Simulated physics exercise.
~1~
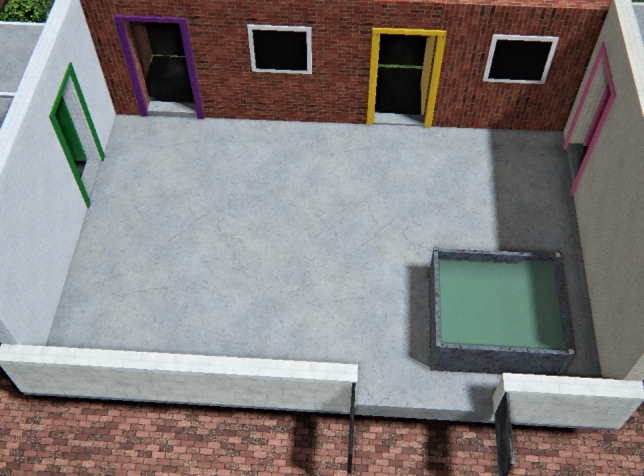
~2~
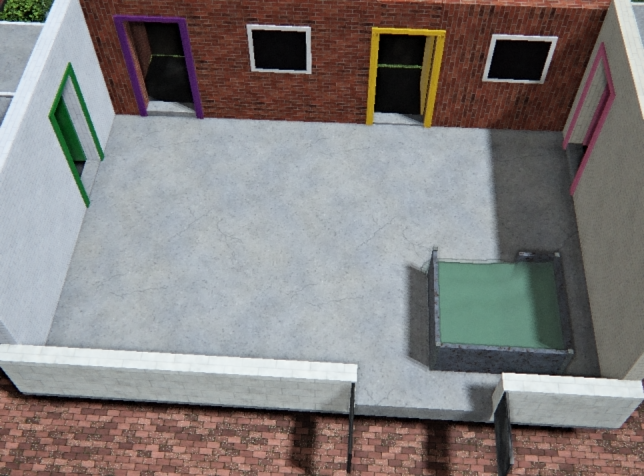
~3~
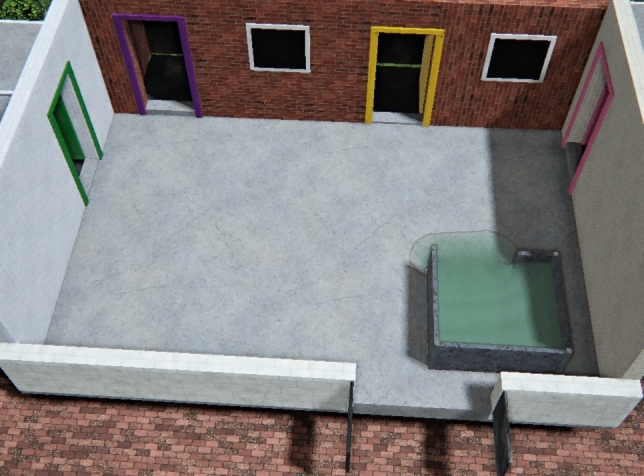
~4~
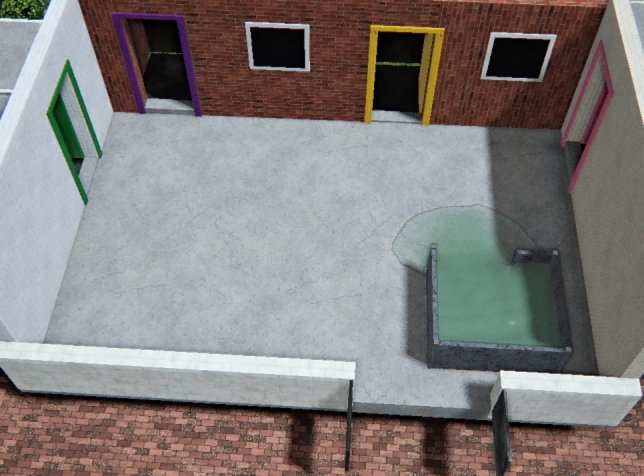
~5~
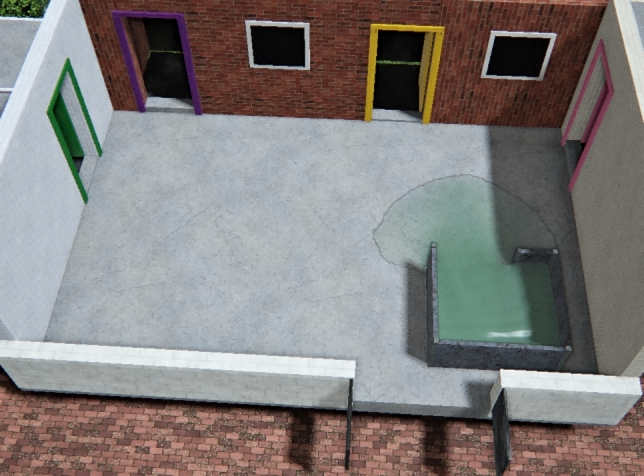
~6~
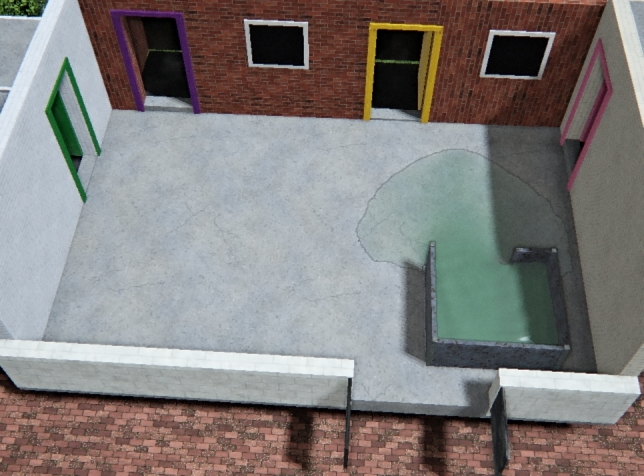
Green-tinted water pouring through a gap in a dark tank's far side, spreading in a widening pool across a walled grey yard.
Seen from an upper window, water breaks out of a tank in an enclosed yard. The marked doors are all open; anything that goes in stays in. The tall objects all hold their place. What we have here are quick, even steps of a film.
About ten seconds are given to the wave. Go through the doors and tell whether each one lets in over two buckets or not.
In order: The pink door sees no more than two buckets come in; the yellow door sees more than two buckets come in; the green door sees more than two buckets come in; the purple door sees no more than two buckets come in.
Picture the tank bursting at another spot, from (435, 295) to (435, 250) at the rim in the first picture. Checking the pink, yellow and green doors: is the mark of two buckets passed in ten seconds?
As I see it, the pink door stays within limits, the yellow door stays within limits and the green door overshoots.
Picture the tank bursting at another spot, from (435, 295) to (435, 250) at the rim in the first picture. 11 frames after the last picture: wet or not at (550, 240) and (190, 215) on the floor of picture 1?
Note: Point one unreached; point two inundated.
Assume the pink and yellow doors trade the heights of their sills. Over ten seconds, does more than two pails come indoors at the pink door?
Note: Pink door tops the limit.
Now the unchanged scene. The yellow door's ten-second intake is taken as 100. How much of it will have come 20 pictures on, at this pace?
That share would be near 80 %.
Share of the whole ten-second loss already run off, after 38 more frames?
Approximately 75 in a hundred, I think.
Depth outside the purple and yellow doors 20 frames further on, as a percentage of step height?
In order: Roughly 30 % and 240 %.
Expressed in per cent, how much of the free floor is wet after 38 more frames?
Some 65 in a hundred.
A moment on, water covers 30 % of the floor; the pink door wet at the sill, nothing in, the yellow door under two buckets in, the green door not reached, the purple door not reached.
Next, water covers 35 % of the floor; the pink door wet at the sill, nothing in, the yellow door over two buckets in, the green door not reached, the purple door not reached.
Then, water covers 40 % of the floor; the pink door under two buckets in, the yellow door far over two buckets in, the green door not reached, the purple door wet at the sill, nothing in.
Later, water covers 65 % of the floor; the pink door under two buckets in, the yellow door far over two buckets in, the green door under two buckets in, the purple door wet at the sill, nothing in.
In the end, water covers 80 % of the floor; the pink door under two buckets in, the yellow door far over two buckets in, the green door over two buckets in, the purple door wet at the sill, nothing in.
